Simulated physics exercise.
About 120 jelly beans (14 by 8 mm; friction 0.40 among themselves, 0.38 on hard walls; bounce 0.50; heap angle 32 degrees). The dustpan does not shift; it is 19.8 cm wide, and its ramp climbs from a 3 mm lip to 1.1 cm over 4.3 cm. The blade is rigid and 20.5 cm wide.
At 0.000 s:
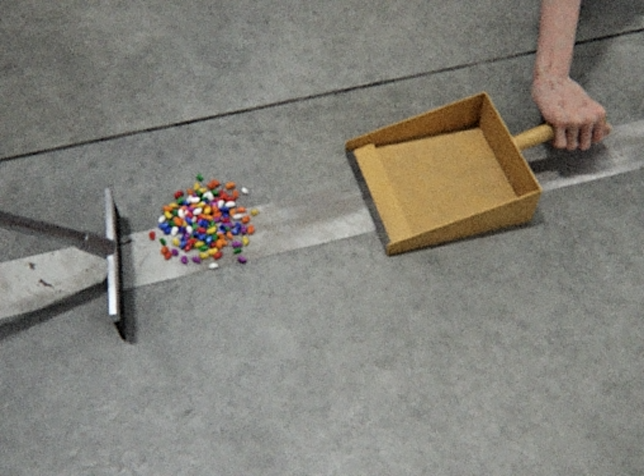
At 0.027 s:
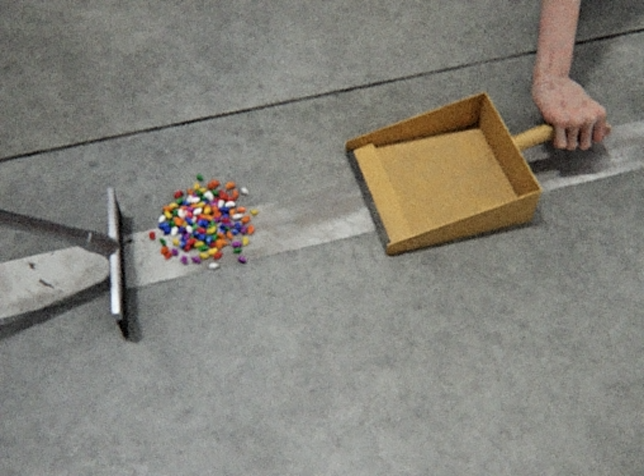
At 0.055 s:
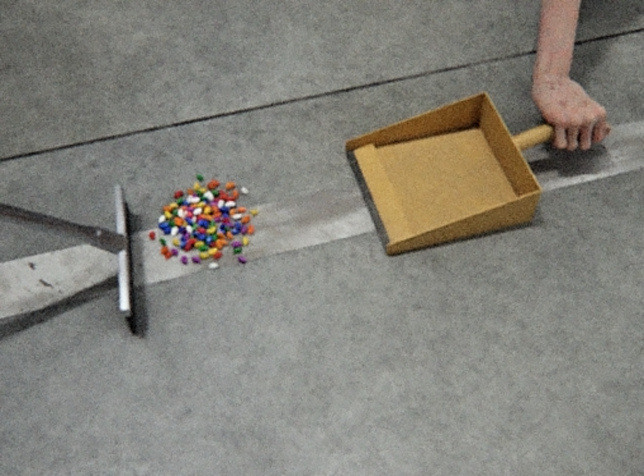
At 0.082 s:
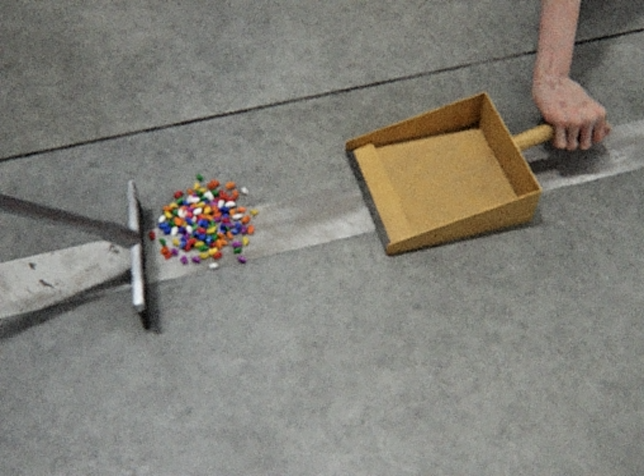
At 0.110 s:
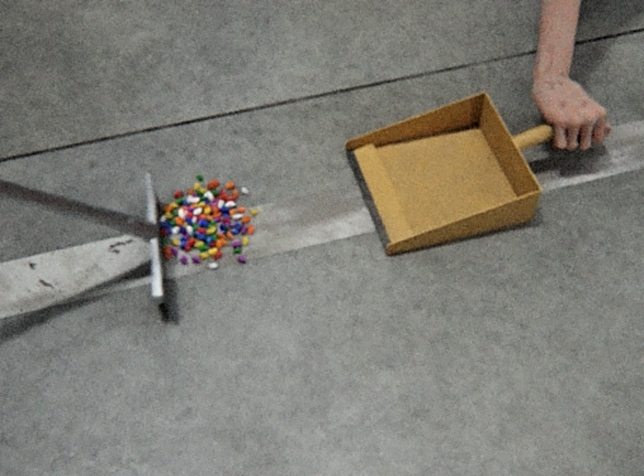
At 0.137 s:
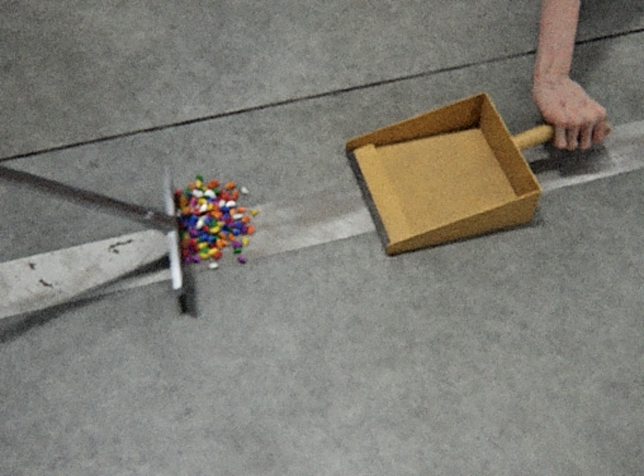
A flat blade on a long handle slides rightward across a grey concrete floor toward a loose heap of colourful jelly beans, while a hand holds a yellow dustpan still on the right. The blade reaches the heap's left edge and pushes those beans against the rest, bunching the heap slightly narrower.
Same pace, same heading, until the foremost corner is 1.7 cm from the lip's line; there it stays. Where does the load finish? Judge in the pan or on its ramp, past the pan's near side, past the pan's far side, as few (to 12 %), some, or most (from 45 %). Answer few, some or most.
In the pan or on its ramp: Some; past the pan's near side: Few; past the pan's far side: Some.
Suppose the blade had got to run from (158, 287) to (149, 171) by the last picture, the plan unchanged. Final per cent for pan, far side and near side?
Pan 5, far 35, near 5.
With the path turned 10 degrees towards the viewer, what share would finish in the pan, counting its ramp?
Then about 40 per cent.
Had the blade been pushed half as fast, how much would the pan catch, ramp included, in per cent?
It would be near 25 per cent.
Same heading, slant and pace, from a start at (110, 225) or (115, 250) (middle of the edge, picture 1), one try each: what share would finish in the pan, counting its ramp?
Some 20 and 25 per cent.
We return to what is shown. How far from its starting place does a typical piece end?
Roughly 26 cm.
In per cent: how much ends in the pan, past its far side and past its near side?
Pan 30; near side 5; far side 25.
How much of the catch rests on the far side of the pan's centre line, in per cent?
Some 70 per cent.
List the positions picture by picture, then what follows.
Blade from (115, 316) to (110, 195), moved 0.0 cm, 0 of the pieces shifted so far; middle of the pieces at (205, 224); pan at (448, 183), in the first picture.
Blade from (118, 315) to (112, 194), moved 0.4 cm, 0 of the pieces shifted so far; middle of the pieces at (205, 224), in the second picture.
Blade from (126, 312) to (120, 192), moved 1.5 cm, 0 of the pieces shifted so far; middle of the pieces at (205, 224), in the third picture.
Blade from (140, 306) to (133, 187), moved 3.3 cm, 0 of the pieces shifted so far; middle of the pieces at (205, 224), in the fourth picture.
Blade from (159, 298) to (150, 181), moved 5.9 cm, 2 of the pieces shifted so far; middle of the pieces at (205, 224), in the fifth picture.
Blade from (179, 290) to (168, 174), moved 8.5 cm, 73 of the pieces shifted so far; middle of the pieces at (209, 216); pan at (448, 183). The blade's pace is about 0.98 m/s, heading 11 degrees away from the viewer's side, in the sixth picture.
After 0.28 s, middle of the blade 14 cm from the lip; 0 % over the lip, far side 15 %, near side 0 %.
After 0.37 s, middle of the blade 6 cm from the lip; 0 % over the lip, far side 20 %, near side 0 %.
Then, at 0.60 s, middle of the blade 3 cm from the lip; 35 % over the lip, far side 25 %, near side 5 %.
By 2.4 s all is still; pan 30 %, near side 5 %, far side 25 %, in front of the lip or behind the blade 40 %.
